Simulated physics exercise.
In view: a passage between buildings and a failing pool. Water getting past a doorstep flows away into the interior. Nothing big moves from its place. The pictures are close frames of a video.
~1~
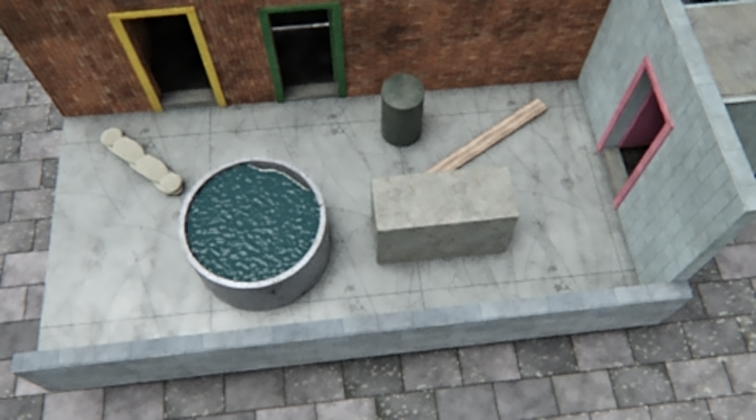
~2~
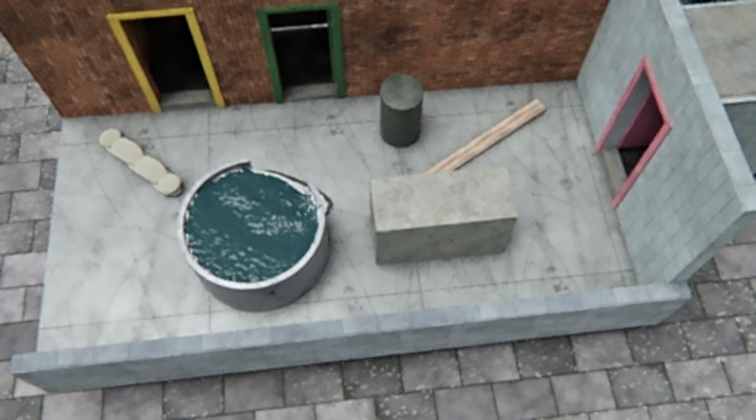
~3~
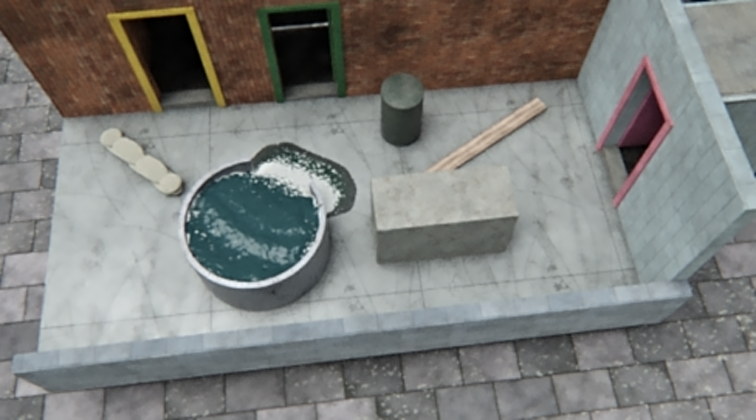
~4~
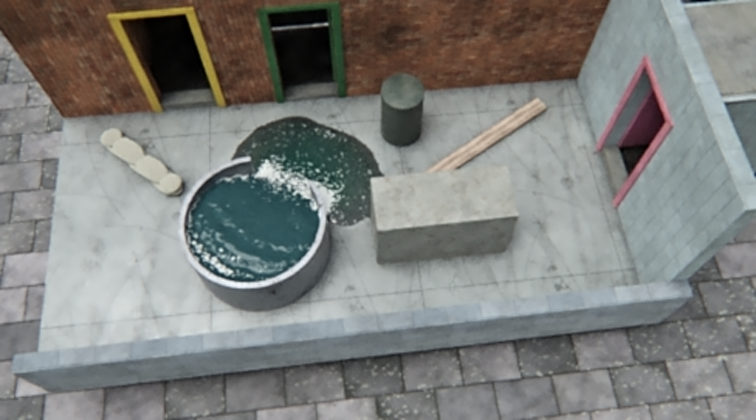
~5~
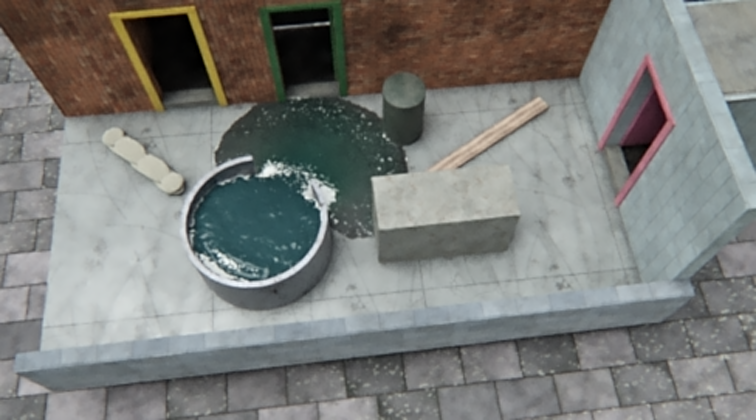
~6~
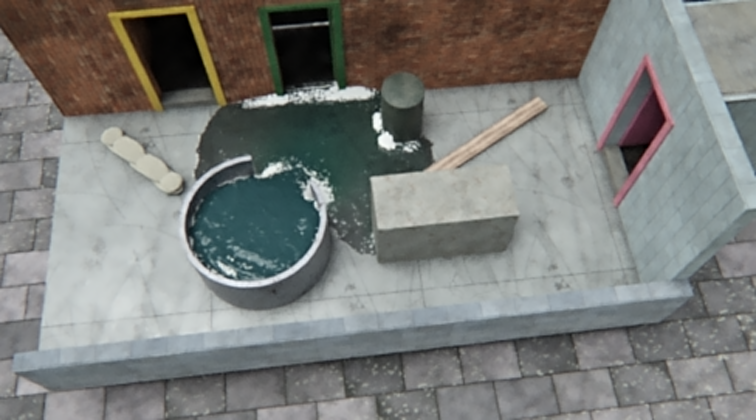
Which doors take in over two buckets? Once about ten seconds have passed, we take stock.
In the end the pink door is going to stay within two buckets, the yellow door is going to stay within two buckets, the green door is going to be swamped.
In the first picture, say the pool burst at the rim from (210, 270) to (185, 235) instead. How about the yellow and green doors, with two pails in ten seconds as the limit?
My reading: The yellow door stays under, the green door lets less in.
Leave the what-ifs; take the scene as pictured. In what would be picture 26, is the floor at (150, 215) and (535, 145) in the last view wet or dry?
Taking them as listed, I'd call them not wet and soaked.
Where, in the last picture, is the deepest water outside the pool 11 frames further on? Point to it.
It should be deepest at about (579, 81).
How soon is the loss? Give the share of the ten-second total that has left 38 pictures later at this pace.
Estimate: Some 95 %.
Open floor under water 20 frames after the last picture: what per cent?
Near 50 in a hundred.
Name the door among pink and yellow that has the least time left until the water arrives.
It is the yellow one.
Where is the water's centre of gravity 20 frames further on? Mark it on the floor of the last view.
My reading is close to (383, 170).
A moment on, water covers 30 % of the floor; the pink door not reached, the yellow door wet at the sill, nothing in, the green door far over two buckets in.
Next, water covers 45 % of the floor; the pink door wet at the sill, nothing in, the yellow door wet at the sill, nothing in, the green door far over two buckets in.
Then, water covers 50 % of the floor; the pink door wet at the sill, nothing in, the yellow door wet at the sill, nothing in, the green door far over two buckets in.
Later, water covers 70 % of the floor; the pink door wet at the sill, nothing in, the yellow door wet at the sill, nothing in, the green door far over two buckets in.
In the end, water covers 80 % of the floor; the pink door wet at the sill, nothing in, the yellow door wet at the sill, nothing in, the green door far over two buckets in.
